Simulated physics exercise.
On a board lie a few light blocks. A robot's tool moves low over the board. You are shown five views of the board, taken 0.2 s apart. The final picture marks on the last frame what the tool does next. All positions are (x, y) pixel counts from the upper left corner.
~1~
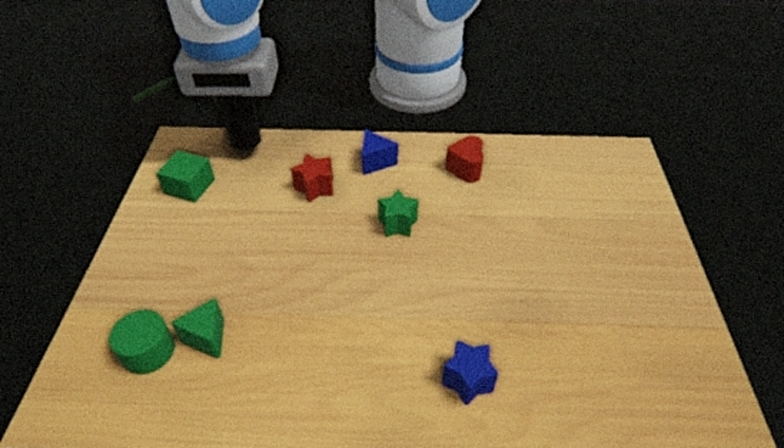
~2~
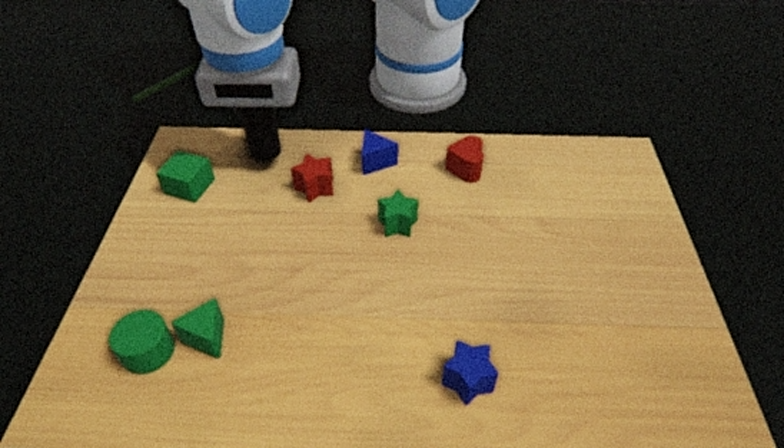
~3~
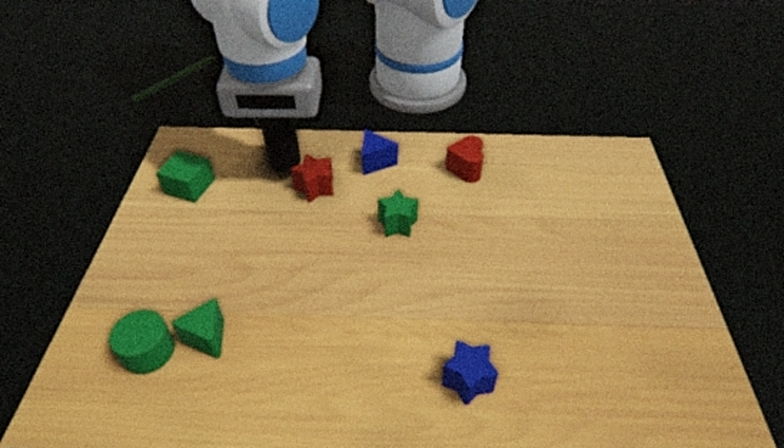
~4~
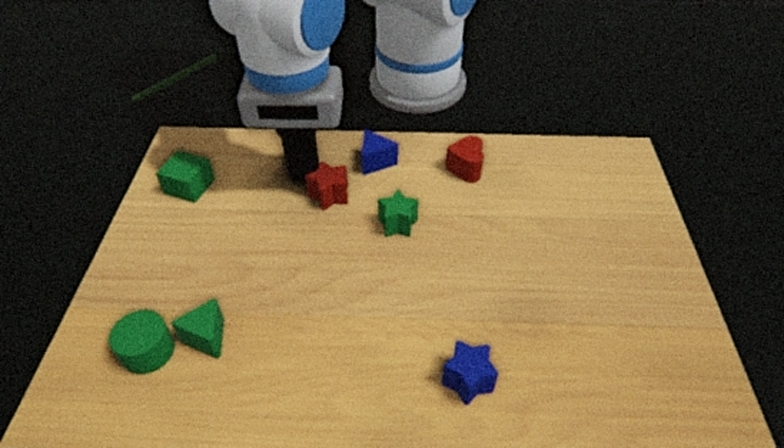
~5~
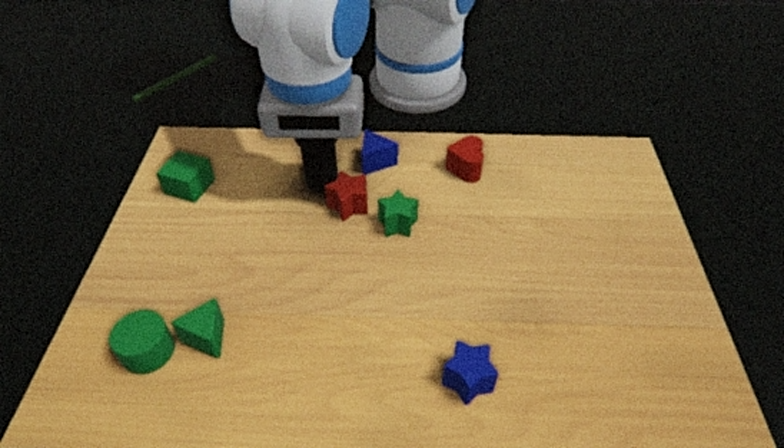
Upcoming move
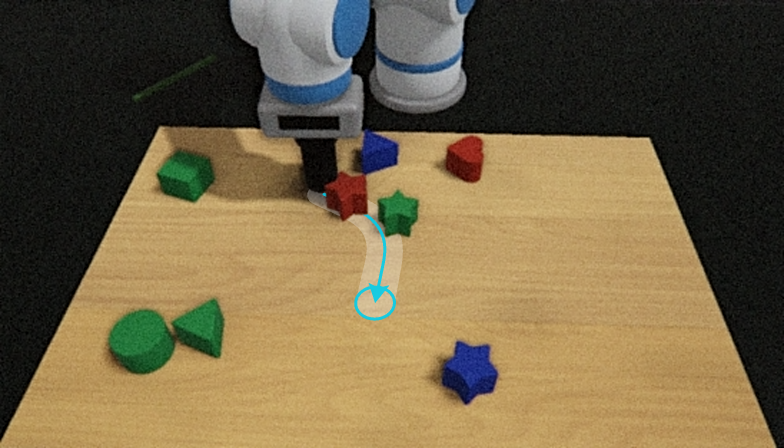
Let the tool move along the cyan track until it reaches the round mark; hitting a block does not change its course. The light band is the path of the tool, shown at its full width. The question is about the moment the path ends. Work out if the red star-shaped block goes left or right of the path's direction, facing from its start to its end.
Out to the left.
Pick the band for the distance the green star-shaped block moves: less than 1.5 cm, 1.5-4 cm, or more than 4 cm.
Over 4 cm.
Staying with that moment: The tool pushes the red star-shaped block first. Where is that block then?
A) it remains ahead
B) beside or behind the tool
B - beside or behind the tool.
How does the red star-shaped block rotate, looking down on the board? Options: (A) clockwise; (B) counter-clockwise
I'll go with B - counter-clockwise.
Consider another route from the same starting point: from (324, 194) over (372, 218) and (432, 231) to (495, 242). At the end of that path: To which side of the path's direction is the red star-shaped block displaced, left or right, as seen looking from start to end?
It's going to go right.
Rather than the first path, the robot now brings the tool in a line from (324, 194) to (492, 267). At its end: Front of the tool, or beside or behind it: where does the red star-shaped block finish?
It holds its place in front.
Drawn move, from (324, 194) through (367, 216) and (385, 255) to (375, 303).
On the path given first. One third of the way, tool (367, 204); red star-shaped block (394, 208); green star-shaped block (429, 214), turned 60° anticlockwise.
Two thirds of the way, tool (384, 242); red star-shaped block (420, 235), turned 30° anticlockwise; green star-shaped block (454, 223), turned 100° anticlockwise.
At the end, tool (375, 291); red star-shaped block (420, 236), turned 40° anticlockwise; blue triangular piece still; green star-shaped block (454, 223), turned 100° anticlockwise.
